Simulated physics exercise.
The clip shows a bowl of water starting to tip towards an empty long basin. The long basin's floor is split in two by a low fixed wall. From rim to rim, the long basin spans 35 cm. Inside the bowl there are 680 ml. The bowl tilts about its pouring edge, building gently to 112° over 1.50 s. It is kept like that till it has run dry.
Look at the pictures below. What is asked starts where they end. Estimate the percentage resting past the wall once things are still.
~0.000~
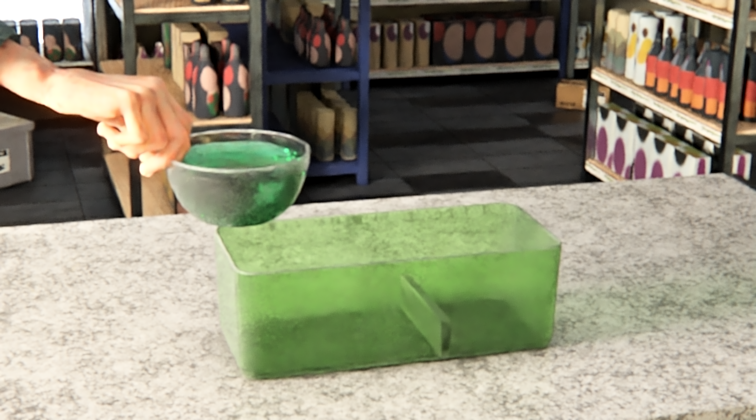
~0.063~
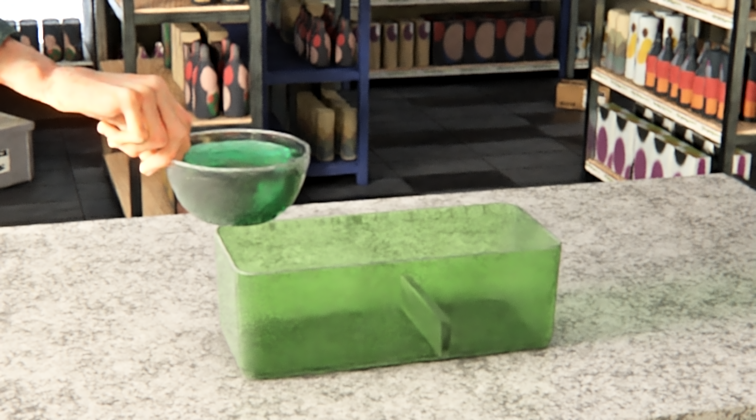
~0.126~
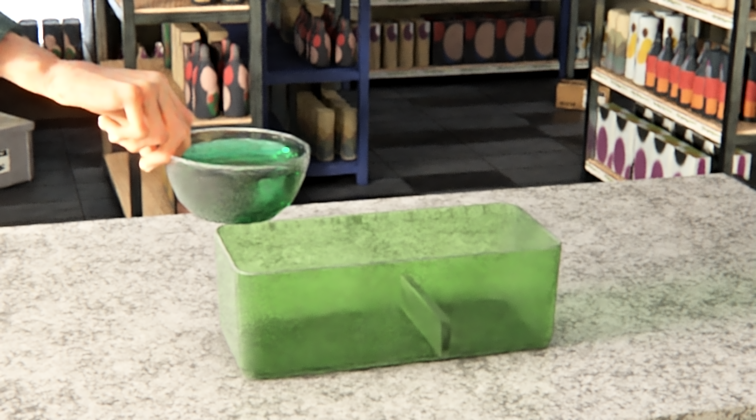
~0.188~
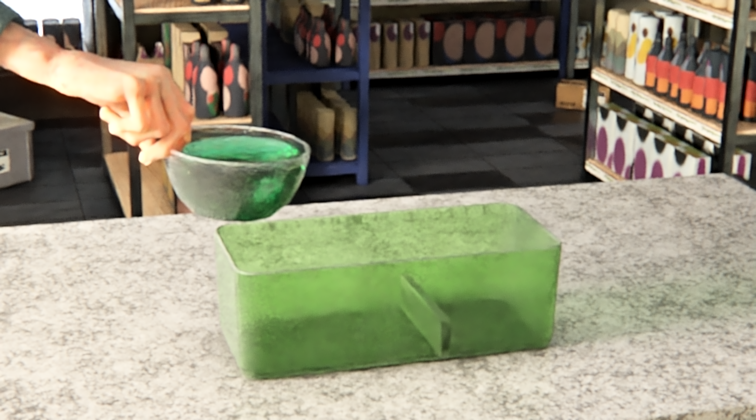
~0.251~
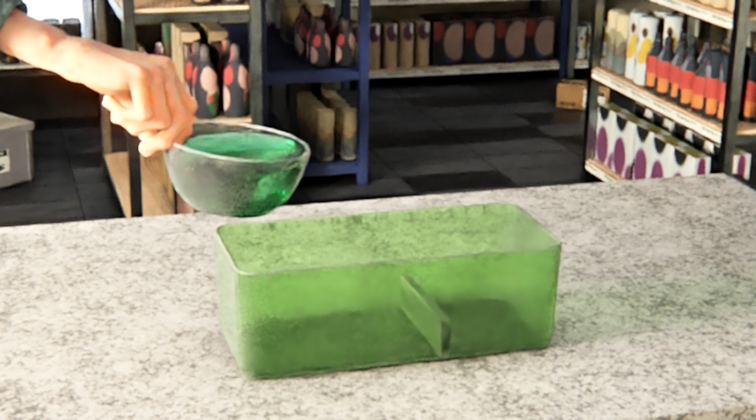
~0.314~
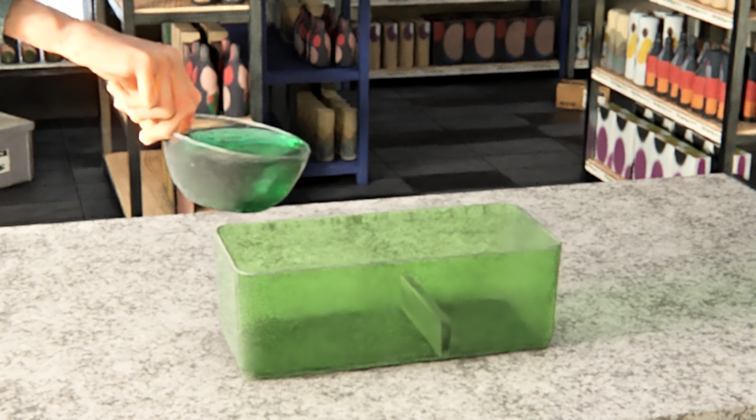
I would say roughly 4 percent.
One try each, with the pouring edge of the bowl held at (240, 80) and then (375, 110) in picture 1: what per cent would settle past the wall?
First 10, then 90 per cent.
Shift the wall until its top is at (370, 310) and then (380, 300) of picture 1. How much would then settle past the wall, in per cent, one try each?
85 % and 80 %.
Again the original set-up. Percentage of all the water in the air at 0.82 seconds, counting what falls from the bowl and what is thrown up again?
Roughly 34 %.
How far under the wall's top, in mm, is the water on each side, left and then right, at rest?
On the left it's about 20 mm; on the right, about 40 mm.
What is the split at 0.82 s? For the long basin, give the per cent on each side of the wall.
Left roughly 26 per cent, right roughly 0.
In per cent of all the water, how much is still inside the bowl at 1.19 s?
Near 1 percent, more or less.
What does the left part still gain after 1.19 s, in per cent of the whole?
7 %.
After 0.82 s the tilt is 64° and 41 per cent is still to pour, 25 is left of the wall and 0 right of it.
After 1.19 s the tilt is 101° and 1 per cent is still to pour, 88 is left of the wall and 3 right of it.
After 1.58 s the tilt is 112° and 0 per cent is still to pour, 95 is left of the wall and 4 right of it.
After 2.00 s the tilt is 112° and 0 per cent is still to pour, 95 is left of the wall and 4 right of it.
In the end 95 per cent lies left of the wall, 4 right of it and 1 outside.
